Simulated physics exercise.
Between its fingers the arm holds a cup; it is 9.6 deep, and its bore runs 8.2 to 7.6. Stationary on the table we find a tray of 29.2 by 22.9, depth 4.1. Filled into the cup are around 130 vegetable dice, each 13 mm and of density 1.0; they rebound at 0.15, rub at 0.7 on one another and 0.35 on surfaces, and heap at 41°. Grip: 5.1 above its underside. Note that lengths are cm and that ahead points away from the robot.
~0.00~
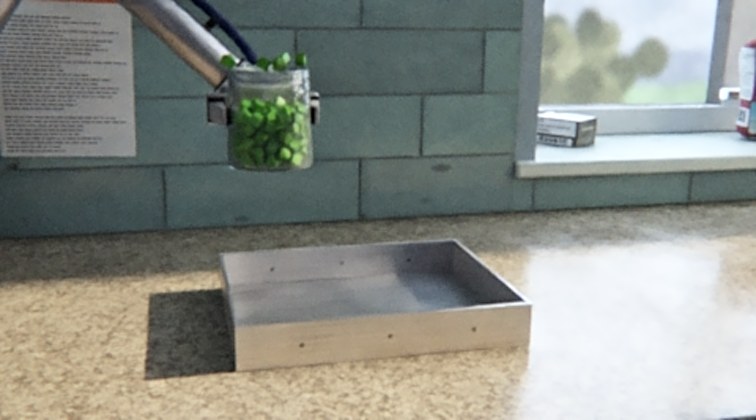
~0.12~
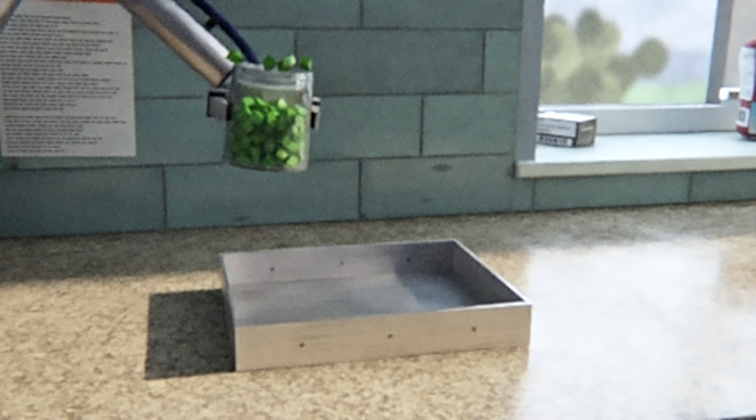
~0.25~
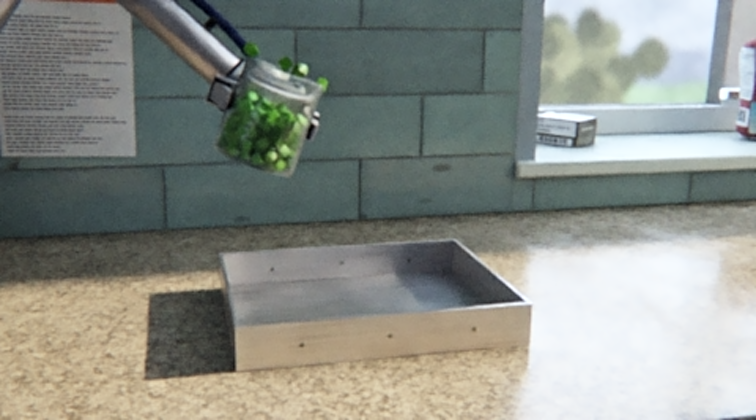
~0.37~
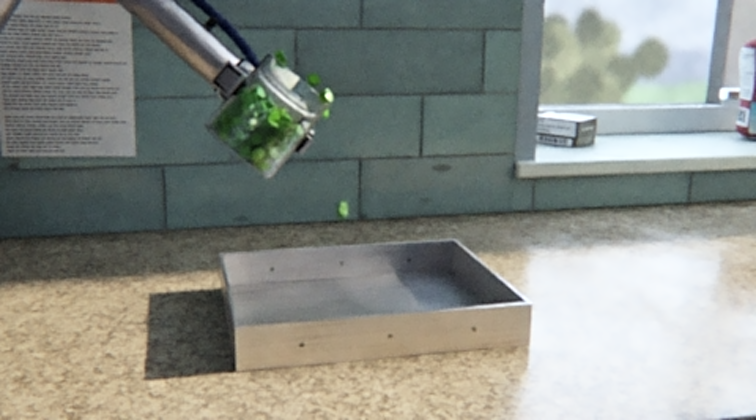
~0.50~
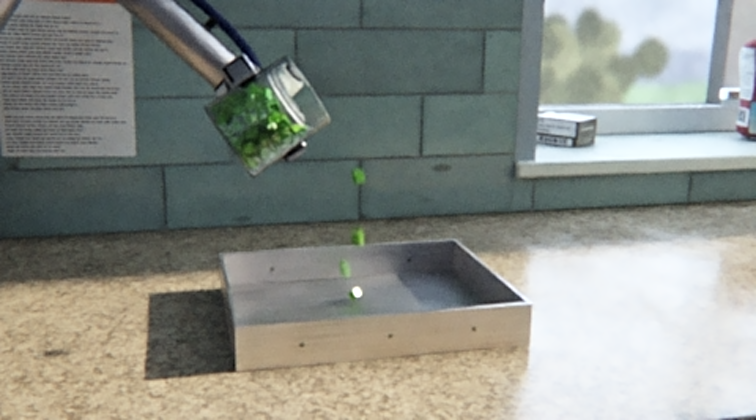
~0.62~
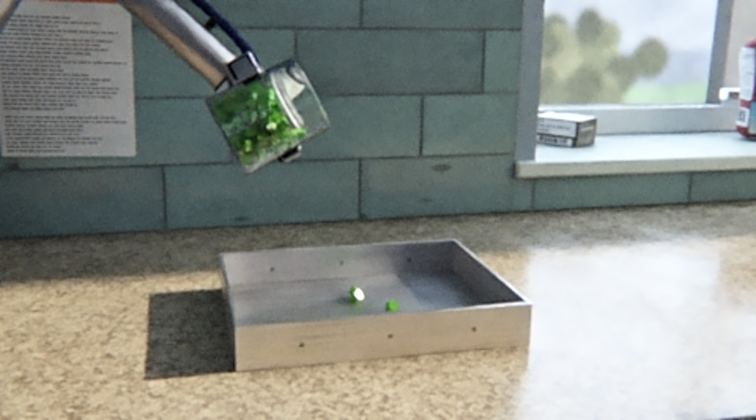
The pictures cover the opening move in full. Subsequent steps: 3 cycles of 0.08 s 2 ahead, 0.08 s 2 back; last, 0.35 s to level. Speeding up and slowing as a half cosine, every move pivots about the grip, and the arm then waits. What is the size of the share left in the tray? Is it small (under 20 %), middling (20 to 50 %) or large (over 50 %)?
Small.
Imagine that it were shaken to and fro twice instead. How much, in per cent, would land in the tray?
About 5 per cent in that case.
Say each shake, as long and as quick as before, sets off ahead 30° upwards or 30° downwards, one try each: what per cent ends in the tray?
Near 10 and 5 percent respectively.
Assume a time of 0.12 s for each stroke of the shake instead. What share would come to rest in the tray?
In that case it would be near 5 percent.
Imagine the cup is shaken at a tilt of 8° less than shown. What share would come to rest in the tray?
Around 5 in a hundred, I'd say.
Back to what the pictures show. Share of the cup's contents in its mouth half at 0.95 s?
Mouth half share: Roughly 35 %.
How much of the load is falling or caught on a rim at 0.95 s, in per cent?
Around 0 percent of the load.
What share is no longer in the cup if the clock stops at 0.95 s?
5 %.
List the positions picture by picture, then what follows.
The first picture shows cup middle at (270, 118), level; upper third of the load around (272, 117), from x 230 to 305, top at y 60; 126 in the cup.
The second picture shows cup middle at (269, 118), tilted 6° forward; upper third of the load around (270, 116), from x 235 to 305, top at y 55.
The third picture shows cup middle at (269, 118), tilted 22° forward; upper third of the load around (259, 115), from x 225 to 320, top at y 50; 125 in the cup, 1 in flight or on a rim.
The fourth picture shows cup middle at (268, 117), tilted 41° forward; upper third of the load around (254, 112), from x 220 to 340, top at y 55; 123 in the cup, 3 in flight or on a rim.
The fifth picture shows cup middle at (267, 117), tilted 57° forward; upper third of the load around (249, 110), from x 220 to 360, top at y 90; 122 in the cup, 2 in the tray, 2 in flight or on a rim.
The sixth picture shows cup middle at (267, 117), tilted 63° forward; upper third of the load around (249, 106), from x 220 to 390, top at y 90; 122 in the cup, 4 in the tray.
By 0.95 s, tilted 63° forward, highest piece 24 above the table; 122 in the cup, 4 in the tray.
By 1.28 s, tilted 29° forward, highest piece 25 above the table; 121 in the cup, 5 in the tray.
By 1.65 s, level, highest piece 26 above the table; 121 in the cup, 5 in the tray.
By 2.70 s, level, highest piece 26 above the table; 121 in the cup, 5 in the tray.
Final count, 121 in the cup, 5 in the tray. That is 4 % in the tray.
